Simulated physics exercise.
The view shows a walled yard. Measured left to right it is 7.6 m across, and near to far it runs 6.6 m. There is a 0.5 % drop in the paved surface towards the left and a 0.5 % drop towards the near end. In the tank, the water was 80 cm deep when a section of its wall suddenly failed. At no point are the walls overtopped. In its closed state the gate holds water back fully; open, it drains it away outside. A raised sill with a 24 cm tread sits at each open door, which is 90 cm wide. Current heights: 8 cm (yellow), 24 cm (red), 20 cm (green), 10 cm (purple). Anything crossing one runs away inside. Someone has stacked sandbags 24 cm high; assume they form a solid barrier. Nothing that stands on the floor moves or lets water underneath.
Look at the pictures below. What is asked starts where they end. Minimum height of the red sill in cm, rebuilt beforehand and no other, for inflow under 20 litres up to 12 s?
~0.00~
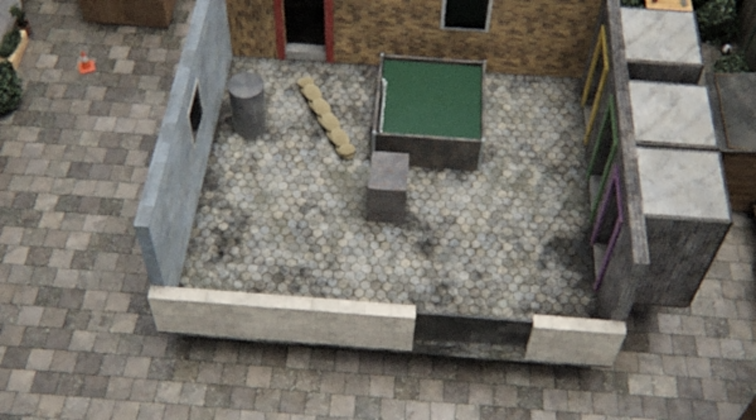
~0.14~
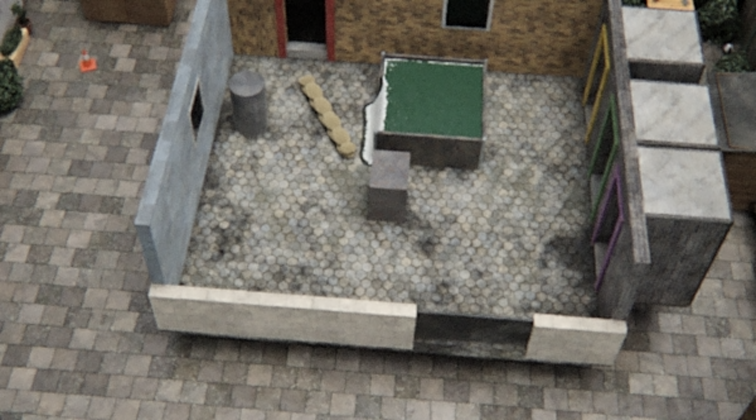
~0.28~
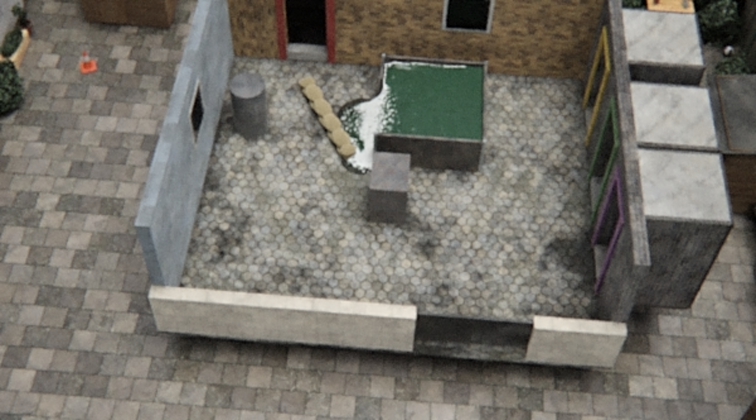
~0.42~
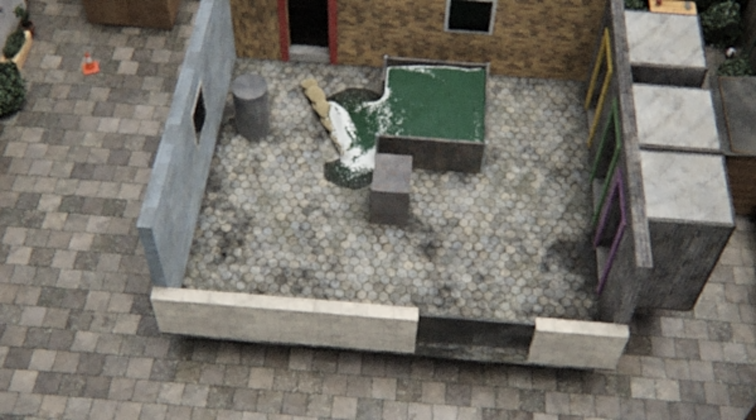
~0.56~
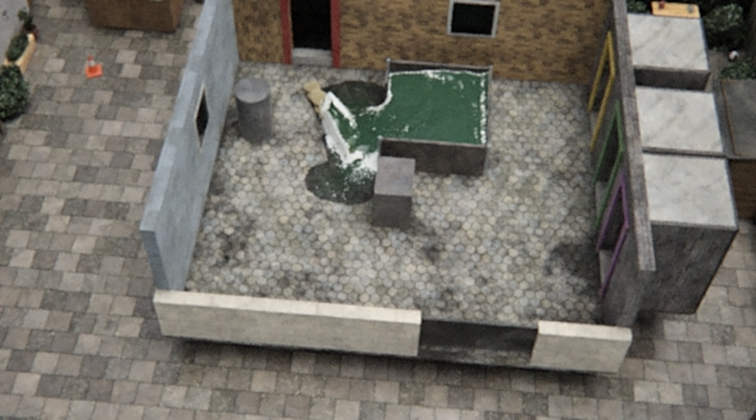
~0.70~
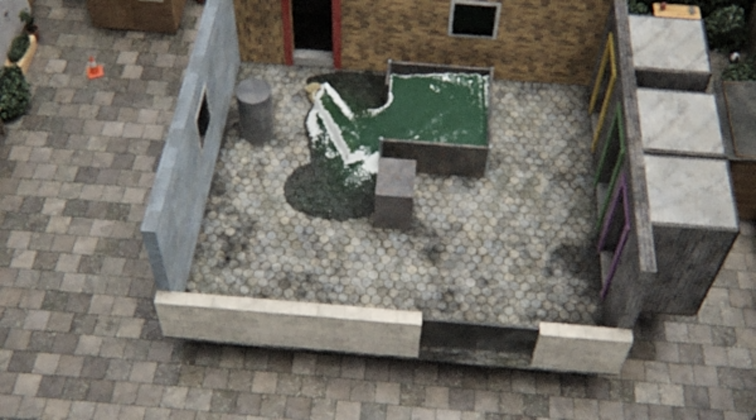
34 cm.
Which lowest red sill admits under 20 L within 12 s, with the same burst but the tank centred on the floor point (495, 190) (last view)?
Minimum: Approx. 20 cm.
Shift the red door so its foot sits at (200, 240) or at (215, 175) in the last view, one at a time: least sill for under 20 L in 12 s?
You'd want roughly 12.0 cm there first, then roughly 19 cm.
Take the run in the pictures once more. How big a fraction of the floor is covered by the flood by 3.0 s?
Some 55 in a hundred.
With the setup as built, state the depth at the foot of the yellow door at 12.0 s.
Some 4.0 cm.
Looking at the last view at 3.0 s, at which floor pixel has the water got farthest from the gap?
Pixel: About (179, 318).
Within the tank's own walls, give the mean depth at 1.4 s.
I'd put it at some 46 centimetres on average.
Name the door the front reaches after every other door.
I'd say the purple door.
After 1.4 s water covers 30 % of the floor, deepest (57 cm) near (354, 148); 33 cm at the red door, 15 litres in over its 24 cm sill.
After 3.0 s water covers 55 % of the floor, deepest (35 cm) near (201, 311); 25 cm at the red door, 79 litres in over its 24 cm sill.
After 12.0 s water covers 95 % of the floor, deepest (14 cm) near (493, 344); 7 cm at the red door, 85 litres in over its 24 cm sill.
At the red door as built, the water arrived by 0.9 s and peaked near 34 cm at 1.6 s.
With a sill of 28 cm, 54 litres would have come in within the 12 s; with 38 cm, 9 litres. So under 20 litres takes about 34 cm.
